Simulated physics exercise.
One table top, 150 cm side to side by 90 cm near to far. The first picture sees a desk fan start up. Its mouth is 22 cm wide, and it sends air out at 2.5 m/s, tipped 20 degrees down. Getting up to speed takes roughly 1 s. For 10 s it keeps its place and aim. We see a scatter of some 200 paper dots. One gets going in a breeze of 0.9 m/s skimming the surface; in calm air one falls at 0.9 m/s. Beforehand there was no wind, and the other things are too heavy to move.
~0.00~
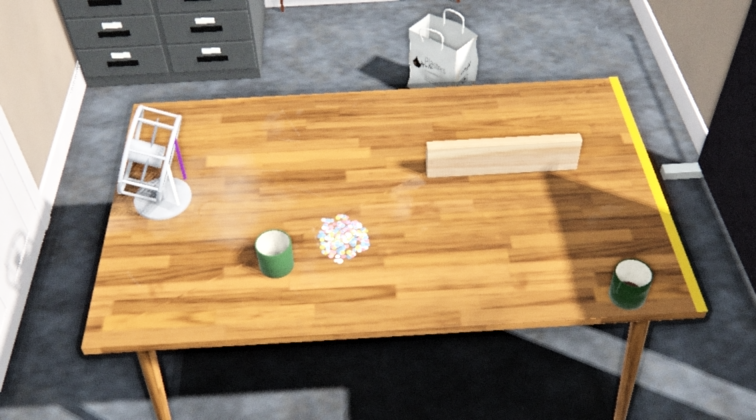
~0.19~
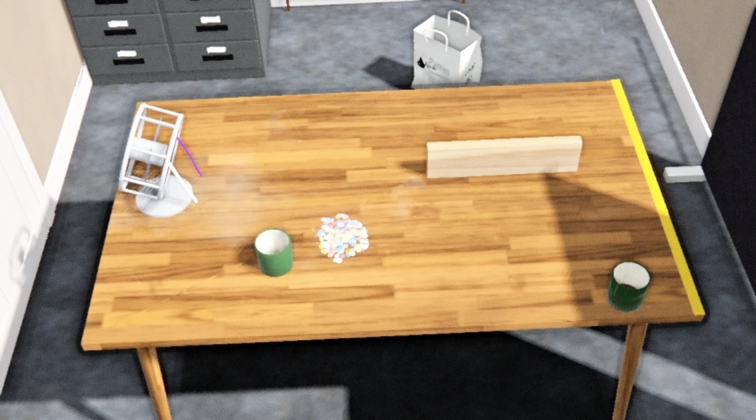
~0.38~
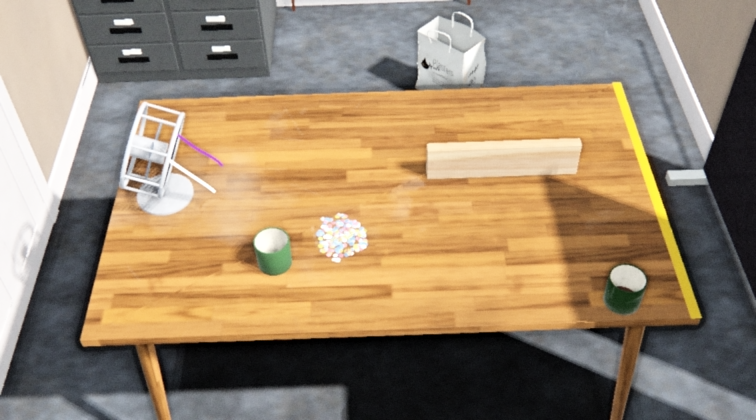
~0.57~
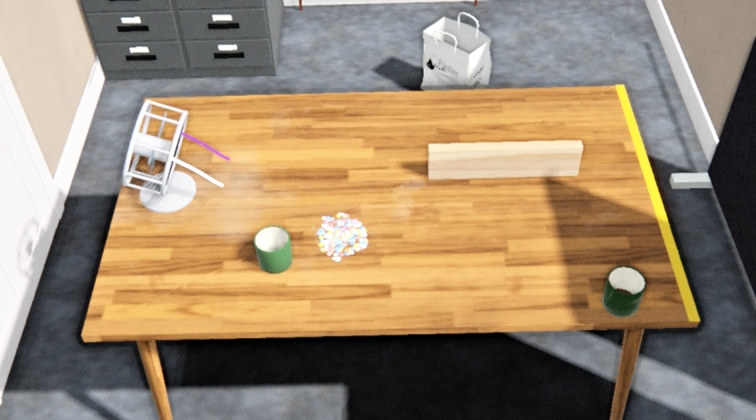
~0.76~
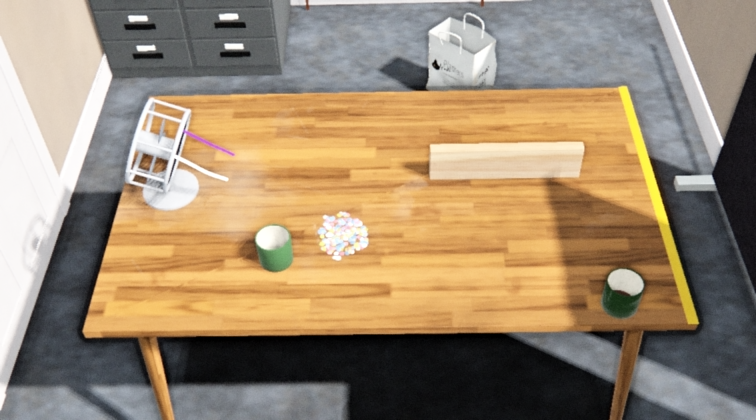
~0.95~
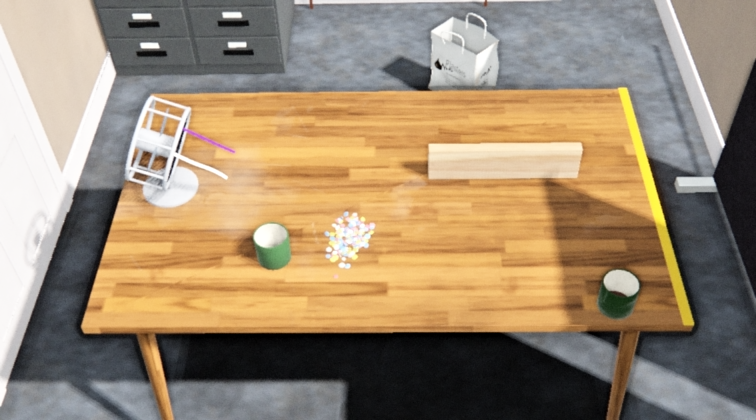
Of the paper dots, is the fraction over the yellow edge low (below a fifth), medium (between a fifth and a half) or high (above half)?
It is low.
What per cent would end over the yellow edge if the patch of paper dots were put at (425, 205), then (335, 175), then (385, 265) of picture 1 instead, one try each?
100, 50 and 0 in a hundred, respectively.
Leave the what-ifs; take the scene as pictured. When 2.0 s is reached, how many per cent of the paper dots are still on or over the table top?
Close to 60 in a hundred remain at that time.
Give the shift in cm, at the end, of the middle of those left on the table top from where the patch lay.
The middle is roughly 30 cm from where it started.
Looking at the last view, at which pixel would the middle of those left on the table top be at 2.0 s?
Centre estimate: (430, 317) px.
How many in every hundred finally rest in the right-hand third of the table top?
Share at the end: Close to 0 %.
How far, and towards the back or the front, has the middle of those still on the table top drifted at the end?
So it moved toward the front edge, something like 25 centimetres.
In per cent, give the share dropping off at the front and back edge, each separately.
I'd guess close to 70 percent front and near 0 percent back.
After 2.0 s, 6 % are over the yellow edge; the middle of those still in play is near (435, 320); 34 % have settled or left.
After 3.2 s, 6 % are over the yellow edge; the middle of those still in play is near (393, 308); 77 % have settled or left.
After 5.5 s, 6 % are over the yellow edge; the middle of those still in play is near (391, 308); 83 % have settled or left.
After 10.0 s, at the end, 6 % are over the yellow edge; the middle of those still in play is near (382, 309).
